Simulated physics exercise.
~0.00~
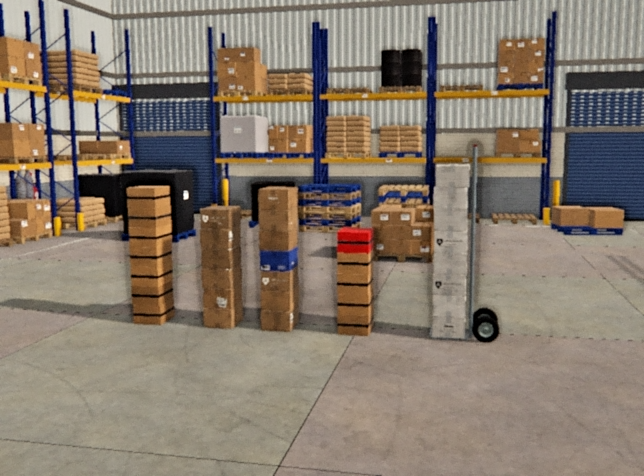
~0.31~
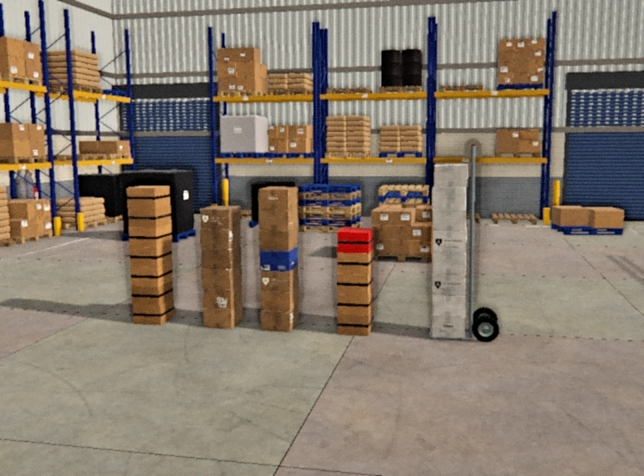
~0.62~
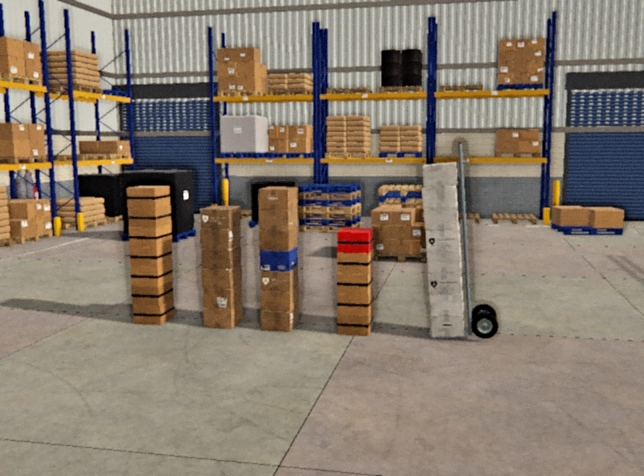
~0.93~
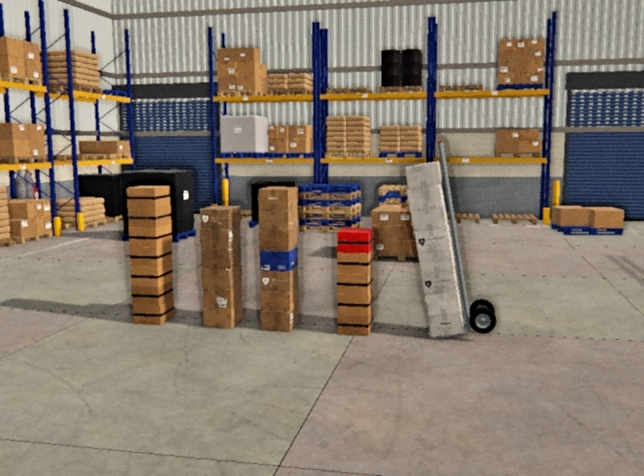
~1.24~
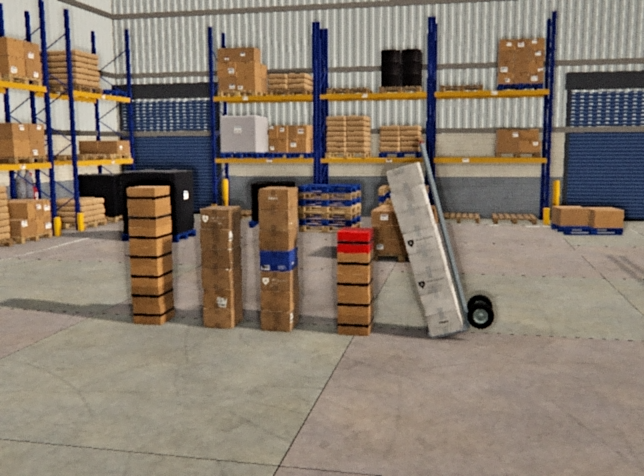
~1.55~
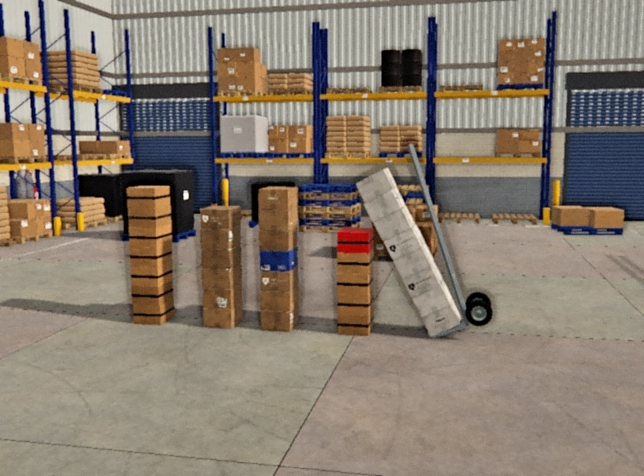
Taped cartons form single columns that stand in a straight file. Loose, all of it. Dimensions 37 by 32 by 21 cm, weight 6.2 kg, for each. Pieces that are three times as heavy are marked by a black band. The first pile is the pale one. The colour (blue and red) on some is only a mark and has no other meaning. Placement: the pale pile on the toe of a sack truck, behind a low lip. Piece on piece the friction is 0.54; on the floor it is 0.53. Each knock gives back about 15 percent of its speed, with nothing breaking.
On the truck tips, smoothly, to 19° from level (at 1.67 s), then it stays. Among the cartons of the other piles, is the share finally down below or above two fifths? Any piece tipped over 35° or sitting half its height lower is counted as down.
Below.
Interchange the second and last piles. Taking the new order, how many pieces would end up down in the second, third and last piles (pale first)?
Pile by pile, you'd see second at 0, third at 0 and last at 0 down.
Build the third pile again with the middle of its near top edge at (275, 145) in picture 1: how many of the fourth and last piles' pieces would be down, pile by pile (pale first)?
Result: Fourth pile 0, last pile 0.
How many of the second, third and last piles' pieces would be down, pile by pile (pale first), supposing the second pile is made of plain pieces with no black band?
Down at the end: Second pile 4, third pile 6, last pile 7.
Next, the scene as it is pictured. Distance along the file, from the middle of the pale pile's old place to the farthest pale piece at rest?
Something like 150 cm along the file.
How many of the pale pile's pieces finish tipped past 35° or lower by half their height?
That happens to 8 of them.
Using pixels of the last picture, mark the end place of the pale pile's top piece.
It ends up centred around (302, 316) in the last view.
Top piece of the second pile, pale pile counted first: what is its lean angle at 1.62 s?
Tilt: Near 0 degrees.
By 1.62 s, 2 of the pale pile down; none of the 25 other cartons down.
By 1.76 s, 8 of the pale pile down; none of the 25 other cartons down.
By 2.24 s, 8 of the pale pile down; none of the 25 other cartons down, 1 disturbed; red carton moved 21 mm.
When it is over (2.8 s), 8 of the pale pile down; none of the 25 other cartons down, 1 disturbed; red carton moved 21 mm; blue carton unmoved. That is 0 per cent. In pixels of the last frame, middles, red carton near (354, 240), blue carton near (279, 258).
